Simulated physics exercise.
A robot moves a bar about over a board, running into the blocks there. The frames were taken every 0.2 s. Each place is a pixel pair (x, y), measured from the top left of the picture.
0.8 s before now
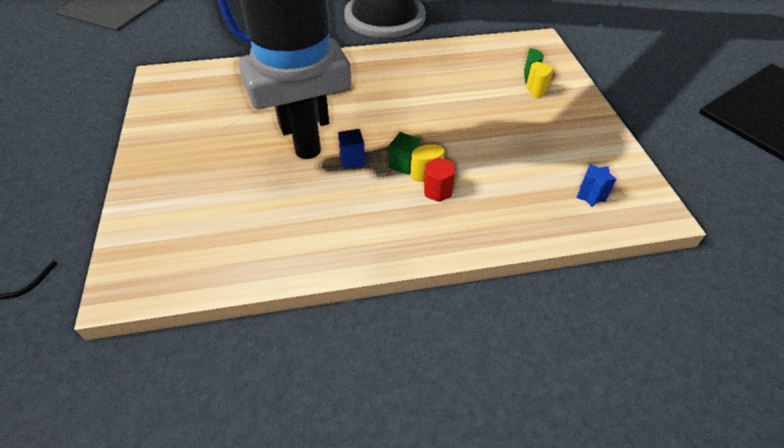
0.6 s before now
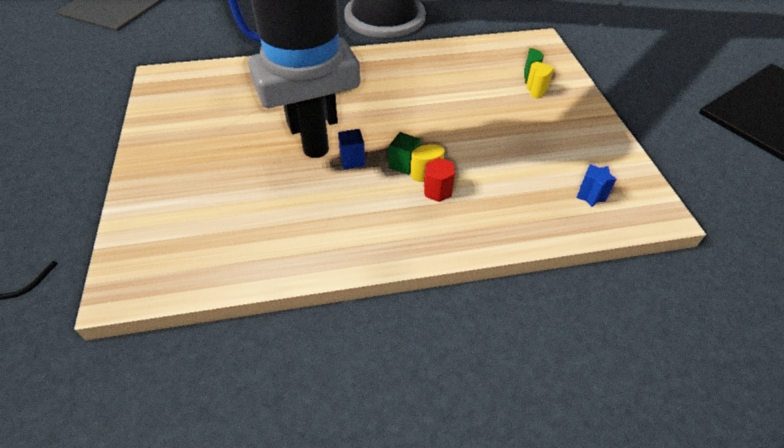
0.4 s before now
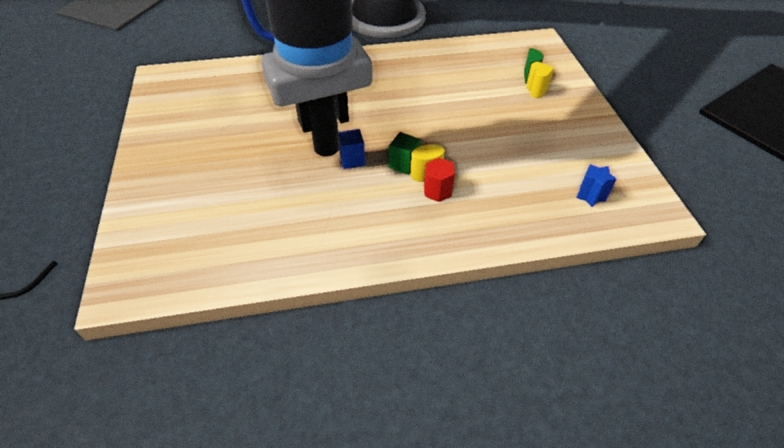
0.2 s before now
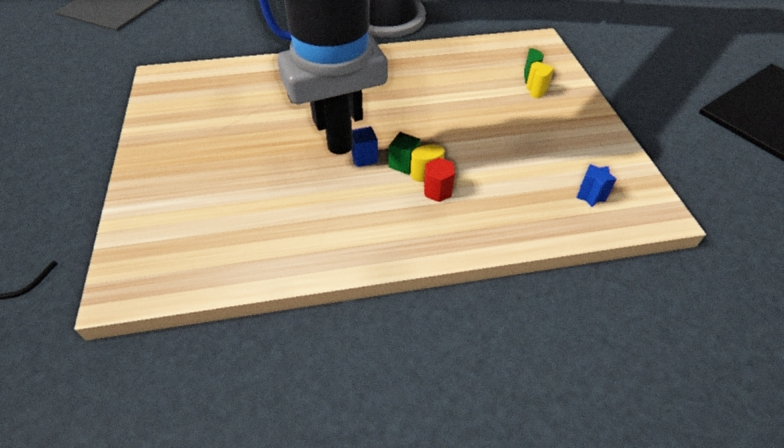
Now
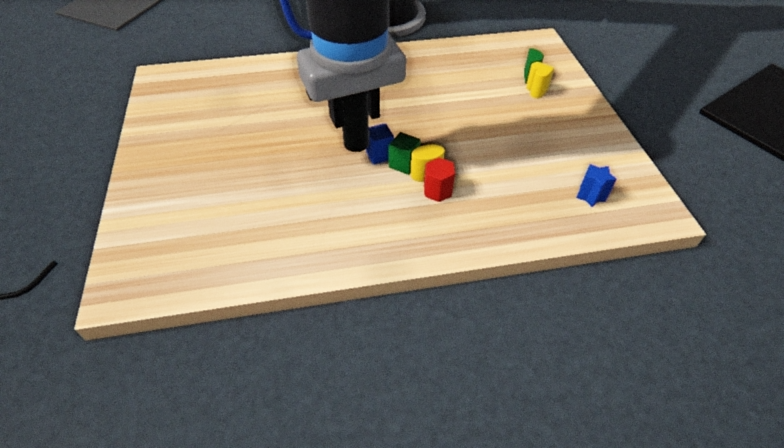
A robot arm slid its black bar a short way right across a wooden board, then pushed the dark blue block over beside the green one, while the other colourful blocks stayed still.
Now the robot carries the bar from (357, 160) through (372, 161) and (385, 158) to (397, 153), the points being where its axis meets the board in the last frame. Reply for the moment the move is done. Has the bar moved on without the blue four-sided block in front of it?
I expect not.
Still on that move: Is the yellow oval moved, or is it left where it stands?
The answer is that it is displaced.
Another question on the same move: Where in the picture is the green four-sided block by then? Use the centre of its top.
I'd expect the centre of its top face to be at (423, 139).
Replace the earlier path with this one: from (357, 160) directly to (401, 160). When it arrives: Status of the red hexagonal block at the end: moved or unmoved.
Shifted out of place.
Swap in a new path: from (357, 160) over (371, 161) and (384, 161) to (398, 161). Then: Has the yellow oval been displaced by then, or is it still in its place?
Well, the yellow oval shifts from its place.
The first path, step by step. Halfway along, bar at (378, 143); blue four-sided block at (398, 127), turned 15° anticlockwise; green four-sided block at (410, 141), turned 25° clockwise.
At the end, bar at (397, 136); blue four-sided block at (415, 119), turned 25° anticlockwise; green four-sided block at (423, 139), turned 50° clockwise; yellow oval at (437, 153); red hexagonal block at (443, 170), turned 15° clockwise.
